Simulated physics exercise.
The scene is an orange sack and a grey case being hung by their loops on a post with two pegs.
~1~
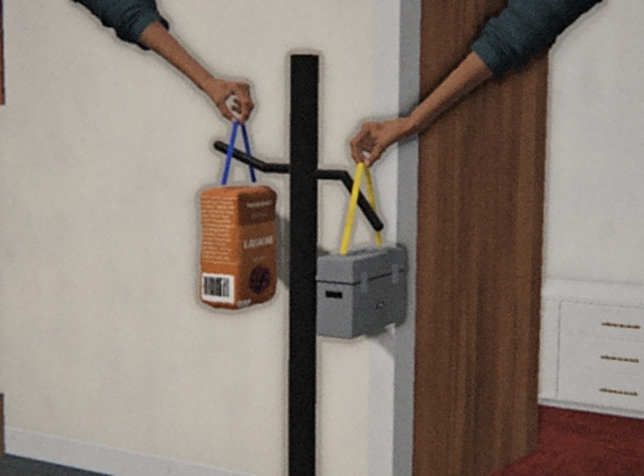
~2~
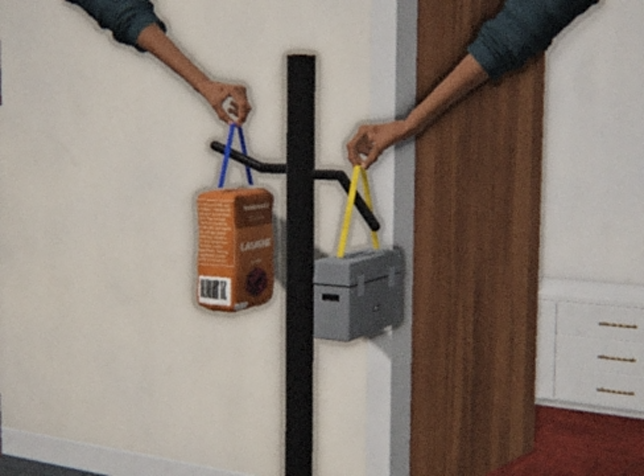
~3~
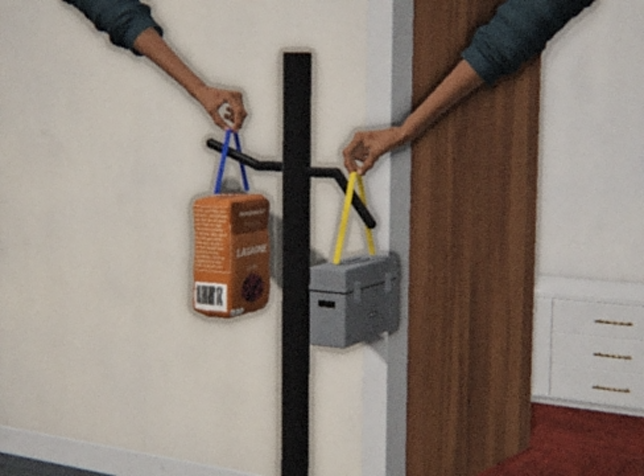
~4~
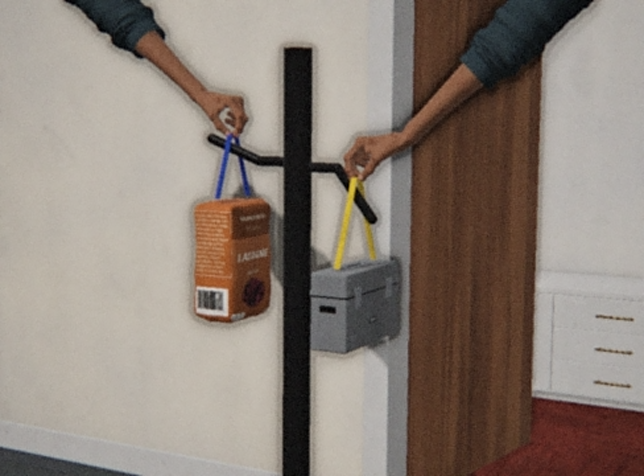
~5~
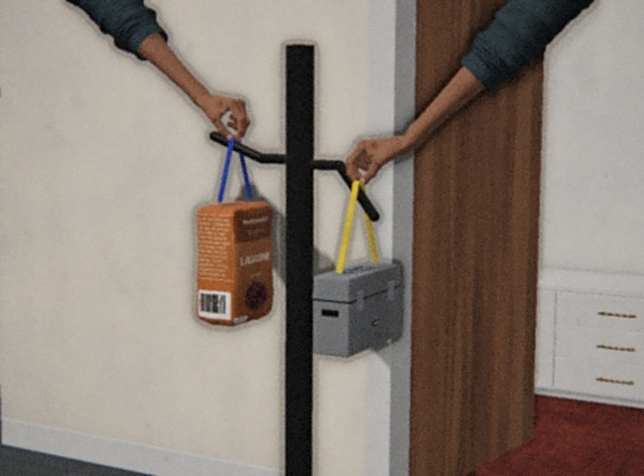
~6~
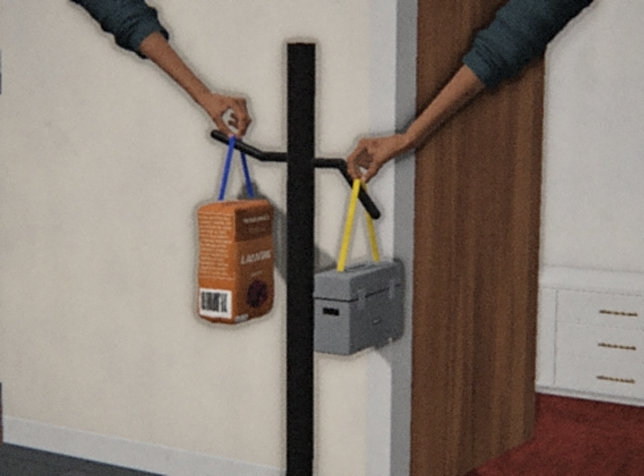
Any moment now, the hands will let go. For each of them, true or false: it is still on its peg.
Orange sack: True. Grey case: False.
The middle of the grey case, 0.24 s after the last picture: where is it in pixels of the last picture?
Position then approx. (358, 375) px.
Then, 0.24 s after the last picture, orange sack hanging near (239, 266); grey case falling near (358, 375).
Then, 0.46 s after the last picture, orange sack hanging near (248, 270); grey case on the floor.
Then, 0.68 s after the last picture, orange sack hanging near (262, 277); grey case on the floor.
At rest, orange sack hanging near (254, 276); grey case on the floor. The orange sack remains on its peg and the grey case slips off its peg.
